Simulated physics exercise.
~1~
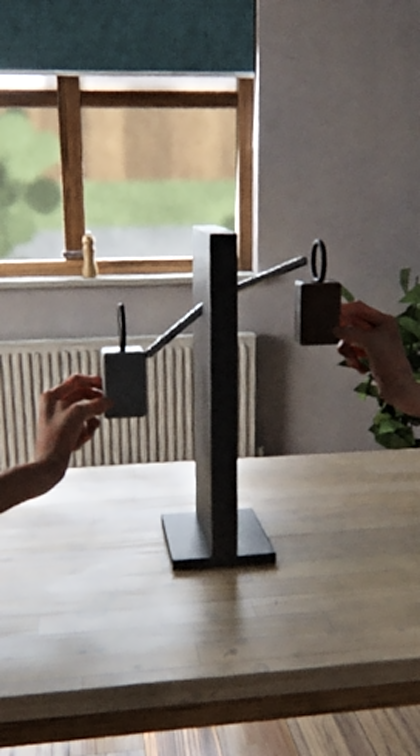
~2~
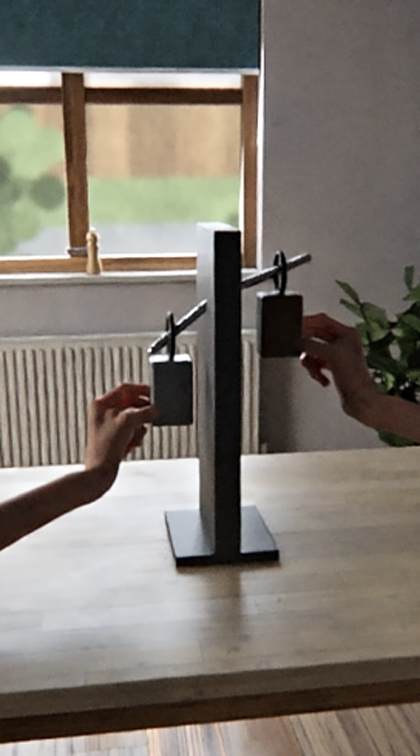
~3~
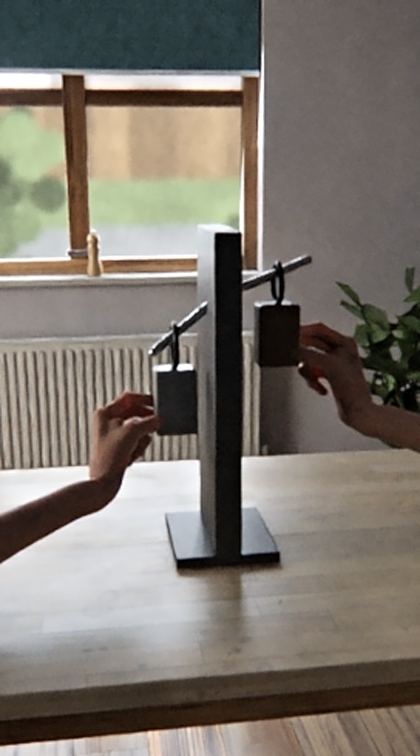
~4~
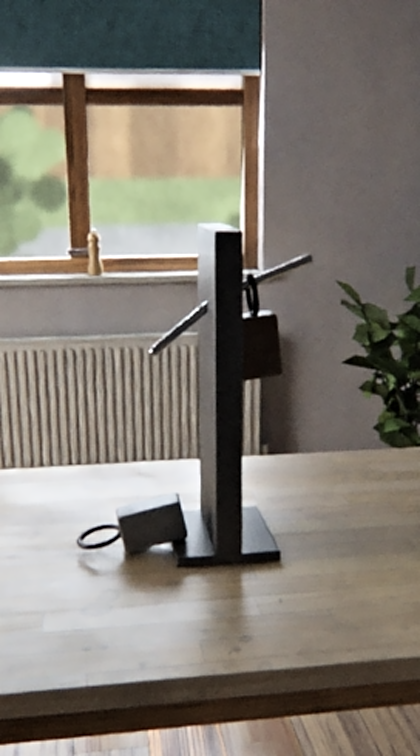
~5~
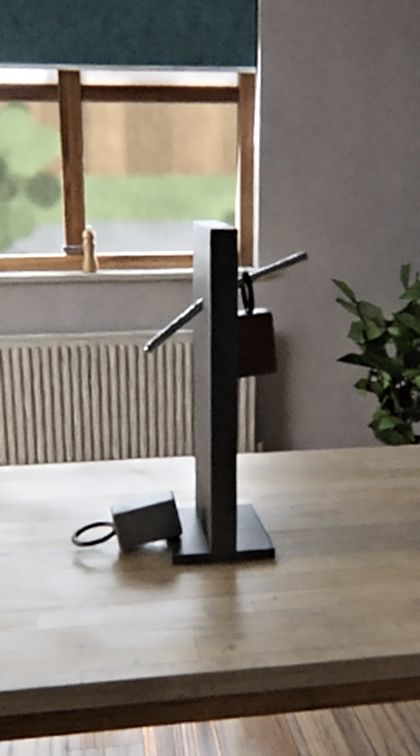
In a room with a window, a teal blind and a white radiator, a slightly swaying camera faces a pale wooden table. A dark upright stand on it has a slanting peg on each side, the left sloping down outward and the right rising outward. Two hands bring ringed block-like pouches inward, a grey one onto the left peg and a brown one onto the right, then lower them slightly. Both hands let go and leave view. The grey pouch drops and lies tipped on the table beside the base, while the brown one slides inward and stays hanging against the post.
